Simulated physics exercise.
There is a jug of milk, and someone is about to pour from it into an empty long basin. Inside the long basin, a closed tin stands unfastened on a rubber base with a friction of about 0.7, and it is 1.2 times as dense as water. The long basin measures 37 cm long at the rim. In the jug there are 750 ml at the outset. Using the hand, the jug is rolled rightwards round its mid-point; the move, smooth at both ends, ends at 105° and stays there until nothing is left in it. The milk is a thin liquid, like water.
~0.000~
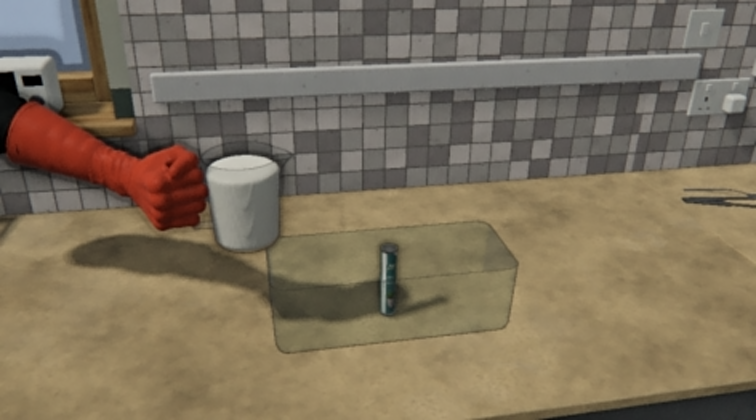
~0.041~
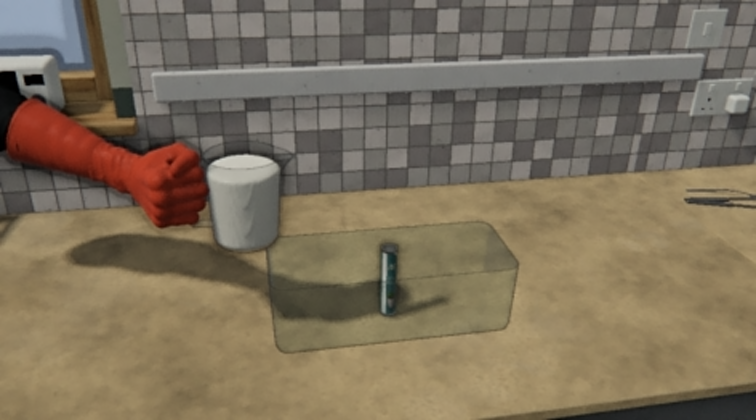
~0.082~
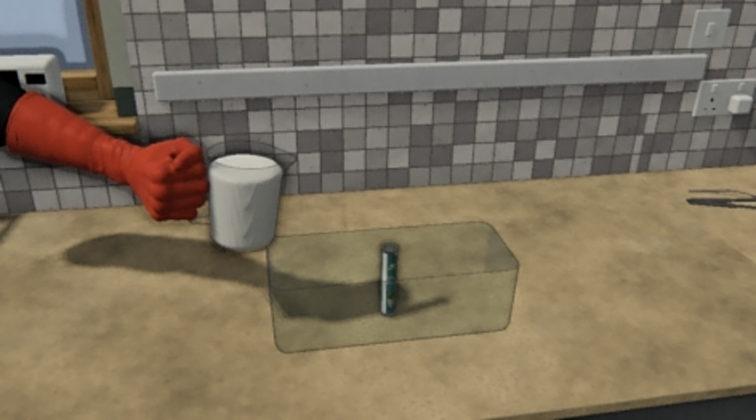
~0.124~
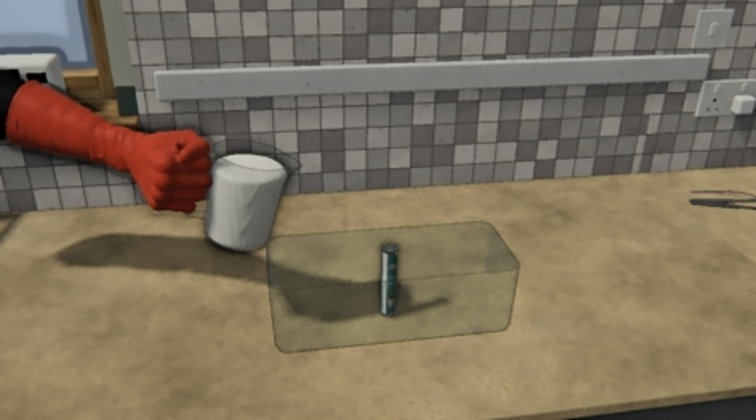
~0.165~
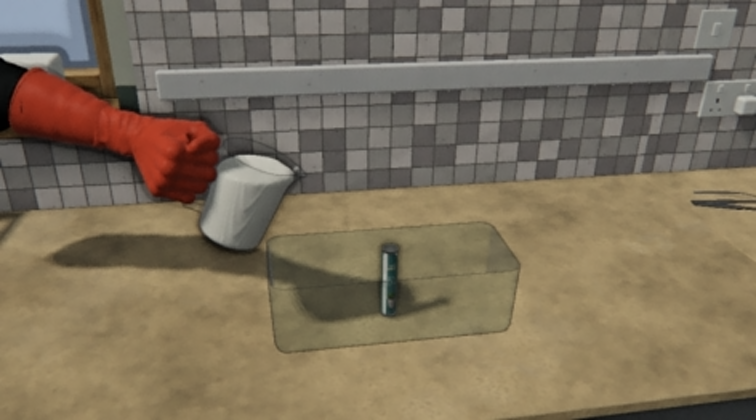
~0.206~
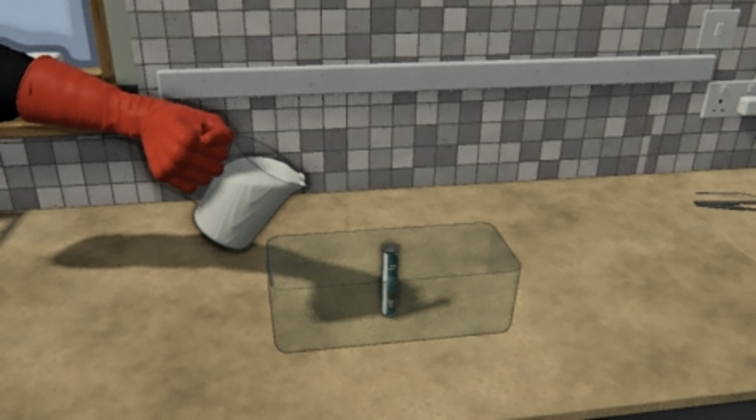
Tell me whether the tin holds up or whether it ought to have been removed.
The tin holds up.
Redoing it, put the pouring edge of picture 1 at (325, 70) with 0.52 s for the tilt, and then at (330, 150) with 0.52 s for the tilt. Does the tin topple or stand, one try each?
Trial 1 - tin tips; trial 2 - tin tips.
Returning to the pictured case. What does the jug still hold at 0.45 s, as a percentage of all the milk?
Around 56 percent.
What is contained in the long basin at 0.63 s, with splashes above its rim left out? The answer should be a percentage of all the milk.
It works out near 72 per cent.
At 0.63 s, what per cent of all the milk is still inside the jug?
Around 16 in a hundred.
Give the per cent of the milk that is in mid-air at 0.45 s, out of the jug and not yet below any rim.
20 %.
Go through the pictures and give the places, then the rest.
The first picture shows tilt 0°; pouring edge (292, 154); surface from (206, 169) to (279, 165); the long basin's rim runs from (268, 264) to (503, 244); the tin's top is at (389, 251).
The second picture shows tilt 2°; pouring edge (294, 155); surface from (207, 168) to (280, 165).
The third picture shows tilt 6°; pouring edge (297, 158); surface from (209, 166) to (282, 166).
The fourth picture shows tilt 14°; pouring edge (302, 165); surface from (213, 164) to (287, 168).
The fifth picture shows tilt 24°; pouring edge (307, 174); surface from (212, 178) to (294, 170).
The sixth picture shows tilt 36°; pouring edge (311, 186); surface from (207, 188) to (304, 176).
By 0.45 s the tilt is 100° and 55 per cent is still to pour; the tin stands where it began.
By 0.63 s the tilt is 105° and 16 per cent is still to pour; the tin stands where it began.
By 0.82 s the tilt is 105° and 3 per cent is still to pour; the tin stands where it began.
By 1.02 s the tilt is 105° and 0 per cent is still to pour; the tin stands where it began.
At rest the tin stands where it began.
